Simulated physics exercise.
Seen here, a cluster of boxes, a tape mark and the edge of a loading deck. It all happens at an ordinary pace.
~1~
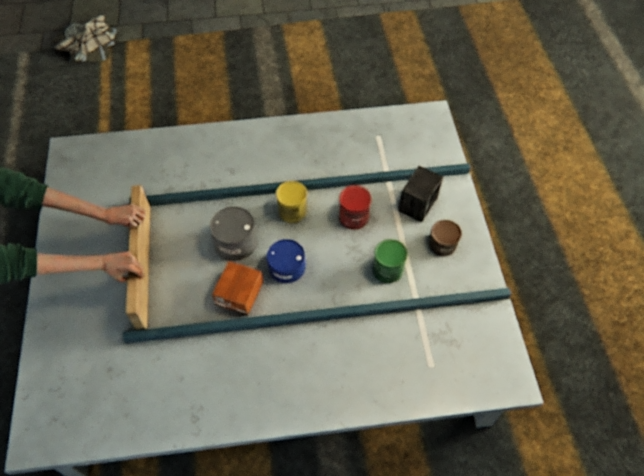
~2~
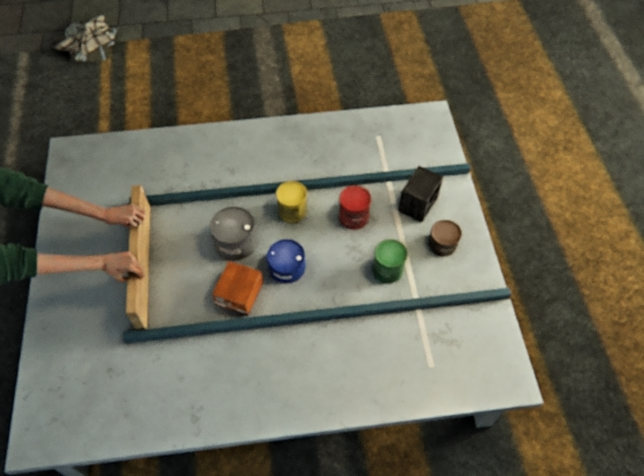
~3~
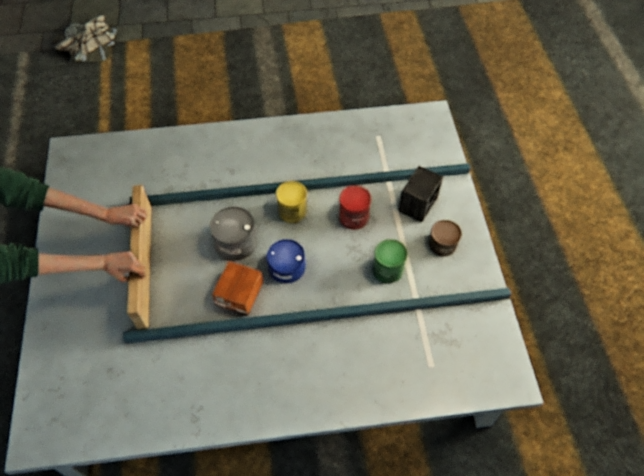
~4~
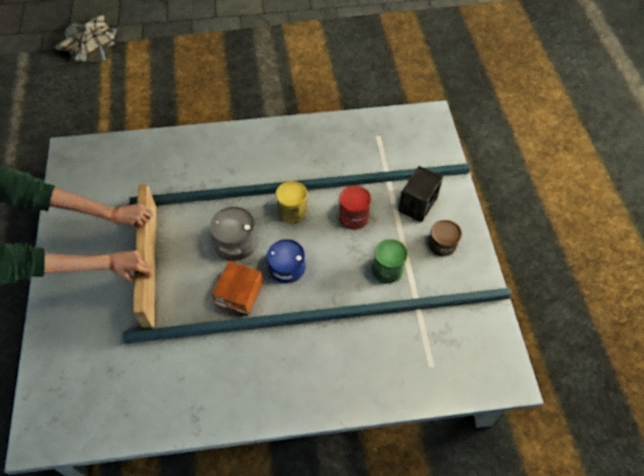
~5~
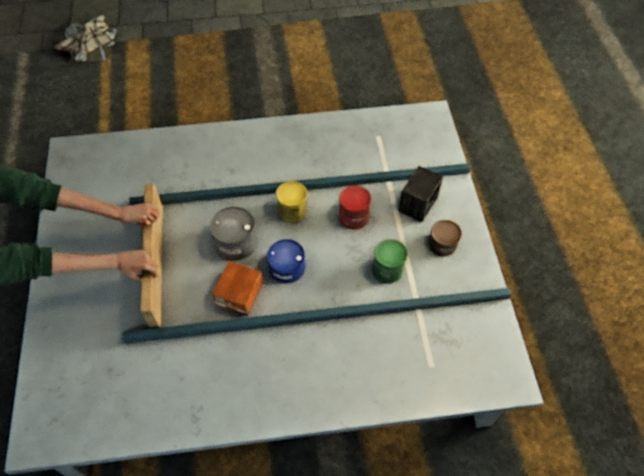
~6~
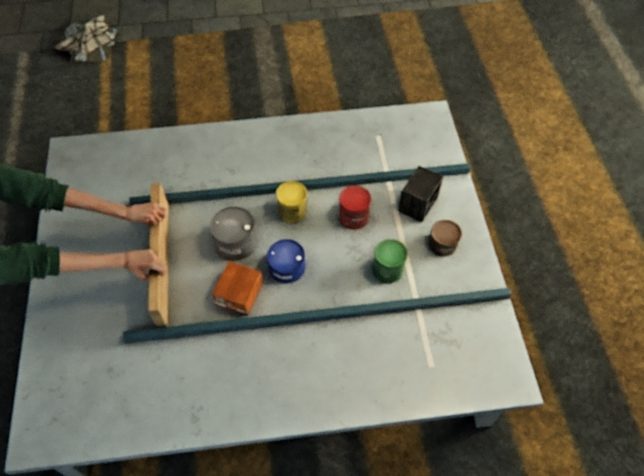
A pale grey table stands on a dark carpet with mustard stripes, seen from above at a slight angle by a still camera. Between two teal rails sit a grey canister, an orange parcel, yellow, blue, red and green pails, and, past a white tape line at right, a black crate and brown pail. Two green-sleeved hands hold a wooden plank at left, then slide it slightly rightward, touching nothing else.
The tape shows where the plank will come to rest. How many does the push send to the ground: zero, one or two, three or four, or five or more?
As it turns out, the number that fall off is zero.
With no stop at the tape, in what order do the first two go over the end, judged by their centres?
Earliest first: The brown pail, the black crate.
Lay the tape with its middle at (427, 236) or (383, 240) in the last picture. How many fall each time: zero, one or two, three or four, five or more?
Taking them in turn, one to two; not one.
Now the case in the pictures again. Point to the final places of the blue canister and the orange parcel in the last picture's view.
The blue canister stops around (455, 236); the orange parcel around (427, 263).
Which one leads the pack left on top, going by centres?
The brown pail ends nearest.
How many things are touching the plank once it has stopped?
The number is 3.
A little later, none off yet; brown pail at rest near (445, 238); black crate at rest near (421, 194); green pail at rest near (390, 262).
When it is over, the number that fall off is zero.
